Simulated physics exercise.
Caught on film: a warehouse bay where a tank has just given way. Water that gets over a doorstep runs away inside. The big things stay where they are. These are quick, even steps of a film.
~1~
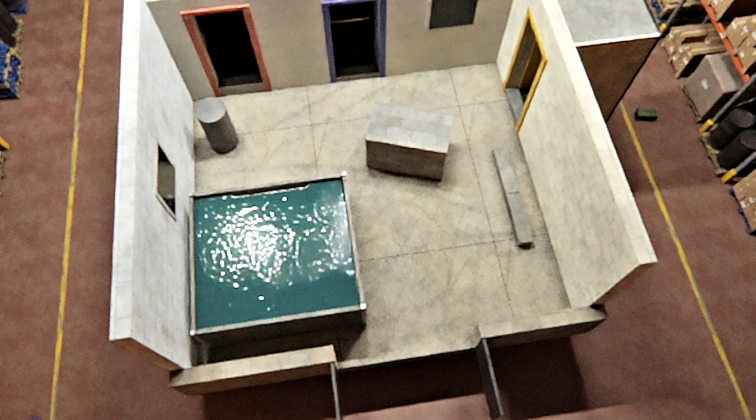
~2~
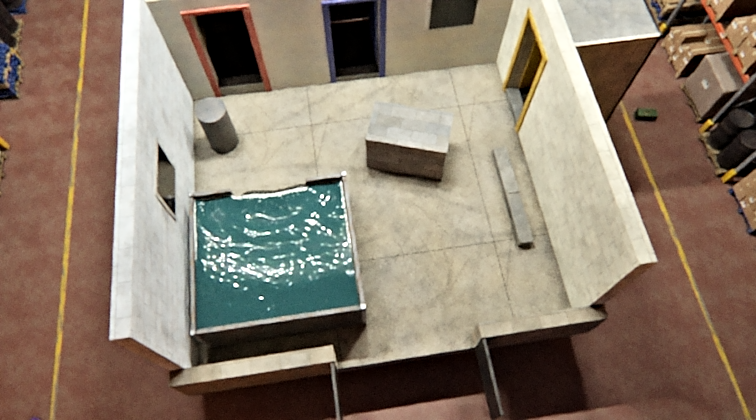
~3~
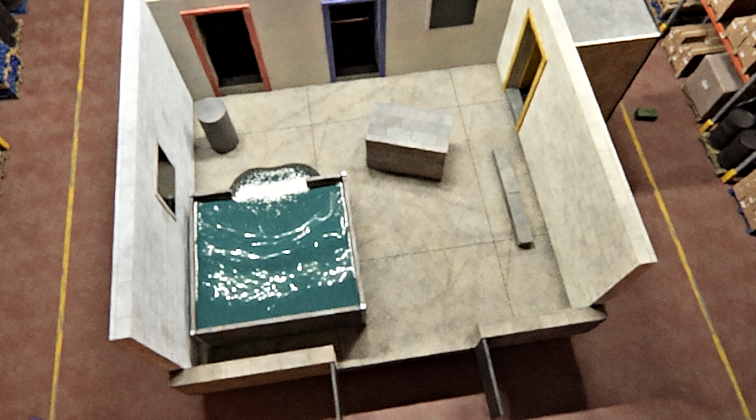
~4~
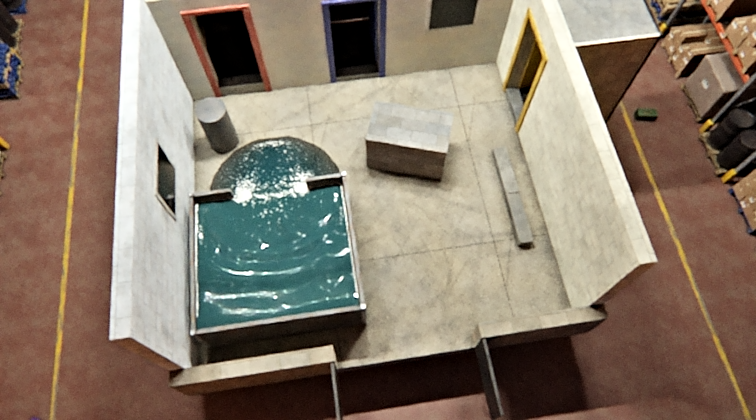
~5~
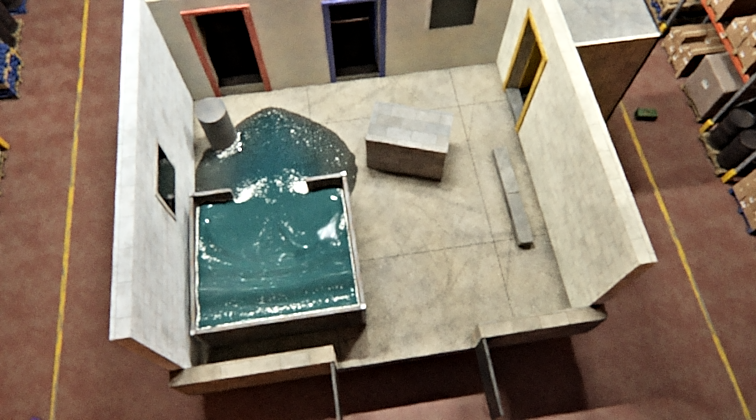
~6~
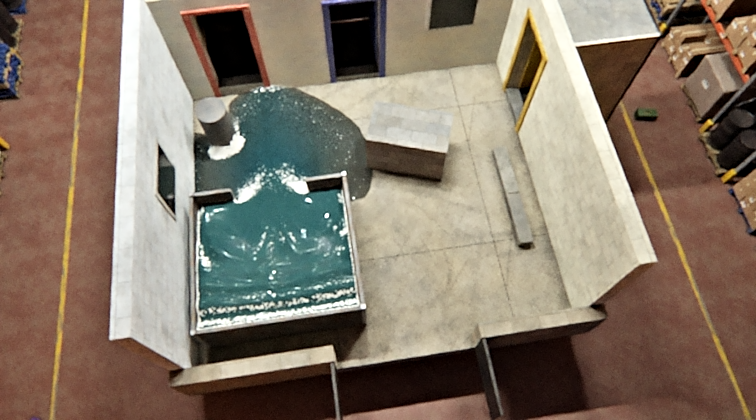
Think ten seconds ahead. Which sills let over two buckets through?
One by one: The yellow door takes more than that; the blue door takes more than that; the red door takes more than that.
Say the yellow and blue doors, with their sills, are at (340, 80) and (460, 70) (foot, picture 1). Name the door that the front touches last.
Last comes the blue one.
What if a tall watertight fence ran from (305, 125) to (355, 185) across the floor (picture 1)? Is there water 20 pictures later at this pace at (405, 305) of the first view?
Answer: Not flooded.
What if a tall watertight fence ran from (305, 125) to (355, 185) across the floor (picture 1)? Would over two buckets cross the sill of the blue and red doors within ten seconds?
In short: Blue door lets less in, red door takes more.
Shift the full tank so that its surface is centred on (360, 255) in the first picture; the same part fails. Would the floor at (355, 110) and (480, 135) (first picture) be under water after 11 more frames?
In turn: Wet, clear.
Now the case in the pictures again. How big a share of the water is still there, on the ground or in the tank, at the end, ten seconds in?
Close to 78 %.
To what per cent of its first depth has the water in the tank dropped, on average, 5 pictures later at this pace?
Roughly 70 per cent.
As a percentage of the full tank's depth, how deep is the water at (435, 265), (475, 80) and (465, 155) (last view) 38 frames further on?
Roughly 2, 30 and 12 per cent, in turn.
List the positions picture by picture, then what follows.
The first picture shows still water in the tank at (274, 250).
In the second picture, water pours out on the tank's far side and has run to a hidden place.
In the third picture, water pours out on the tank's far side and has run to (240, 179).
In the fourth picture, the front is at (290, 140), out from the gap on the tank's far side.
In the fifth picture, water pours out on the tank's far side and has run to (269, 110).
In the sixth picture, the front is at (288, 88), out from the gap on the tank's far side.
A moment on, water covers 35 % of the floor; the yellow door not reached, the blue door under two buckets in, the red door over two buckets in.
Next, water covers 40 % of the floor; the yellow door not reached, the blue door over two buckets in, the red door far over two buckets in.
Then, water covers 55 % of the floor; the yellow door over two buckets in, the blue door far over two buckets in, the red door far over two buckets in.
Later, water covers 90 % of the floor; the yellow door far over two buckets in, the blue door far over two buckets in, the red door far over two buckets in.
In the end, water covers 95 % of the floor; the yellow door far over two buckets in, the blue door far over two buckets in, the red door far over two buckets in.
